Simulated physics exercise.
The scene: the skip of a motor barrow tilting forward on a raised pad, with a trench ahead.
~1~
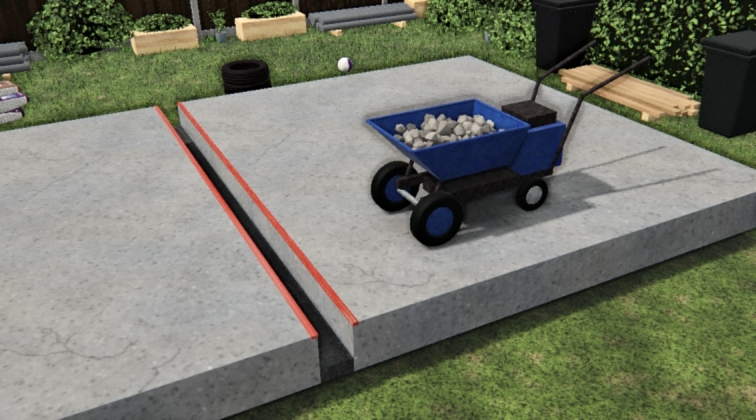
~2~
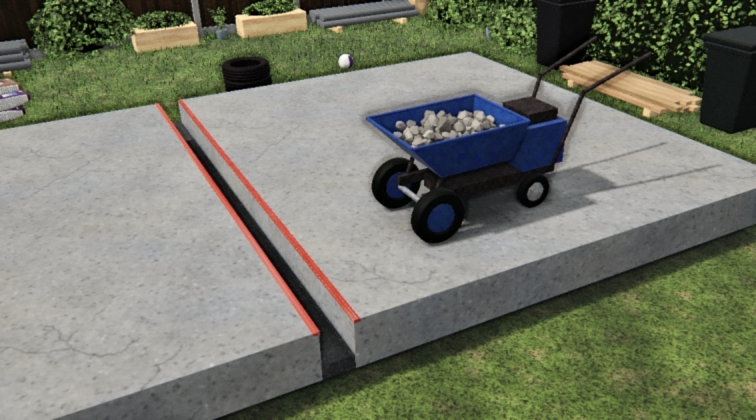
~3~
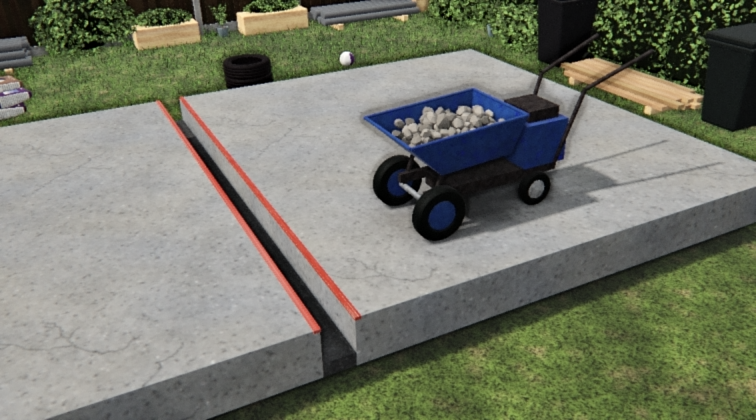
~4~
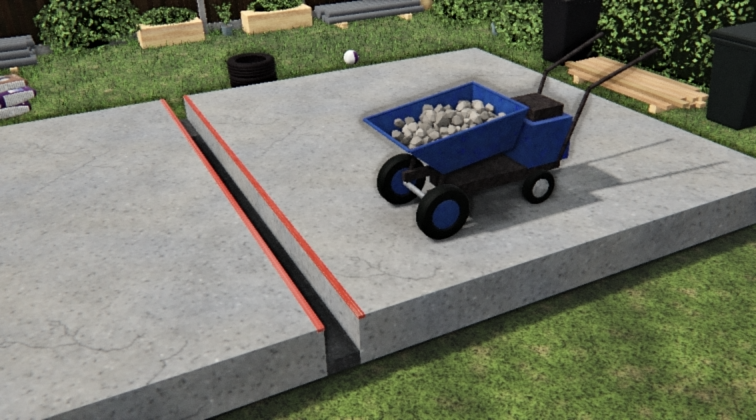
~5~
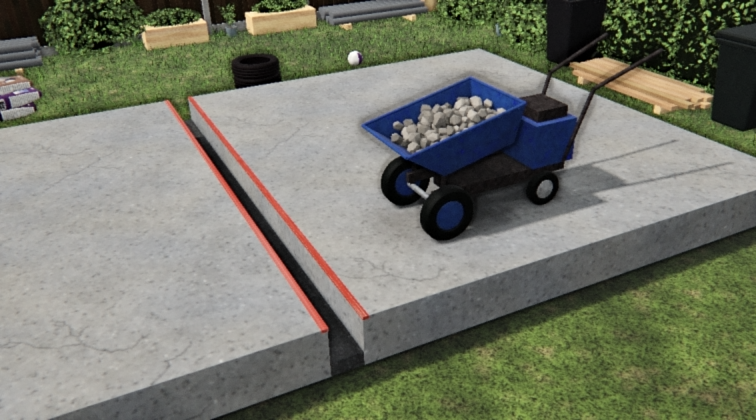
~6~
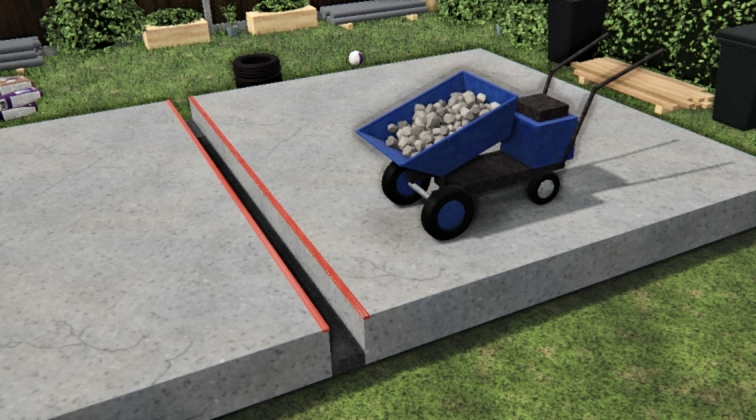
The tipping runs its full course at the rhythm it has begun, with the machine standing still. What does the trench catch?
The trench ends with less than half of it.
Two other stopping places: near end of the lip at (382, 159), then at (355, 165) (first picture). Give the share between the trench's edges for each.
In turn 80 and 60 in a hundred.
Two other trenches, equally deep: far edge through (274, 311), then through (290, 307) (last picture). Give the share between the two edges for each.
Roughly 40 per cent, and 30 per cent.
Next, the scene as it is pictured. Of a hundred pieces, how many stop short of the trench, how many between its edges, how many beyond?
In per cent, short 40, between 35 and beyond 0.
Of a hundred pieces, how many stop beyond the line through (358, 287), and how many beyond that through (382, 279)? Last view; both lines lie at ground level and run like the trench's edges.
About 50 and 70 per cent.
Soon after the last picture, skip tipped steeply; all in the skip.
A little later, skip tipped steeply; most in the skip; about a quarter short of the trench; a stray few in or heaped over the trench; a stray few falling.
Later still, skip tipped right over; about a quarter in the skip; about a third short of the trench; about a third in or heaped over the trench; a stray few beyond it.
At rest, skip tipped right over; about a quarter in the skip; about a third short of the trench; about a third in or heaped over the trench; a stray few beyond it.
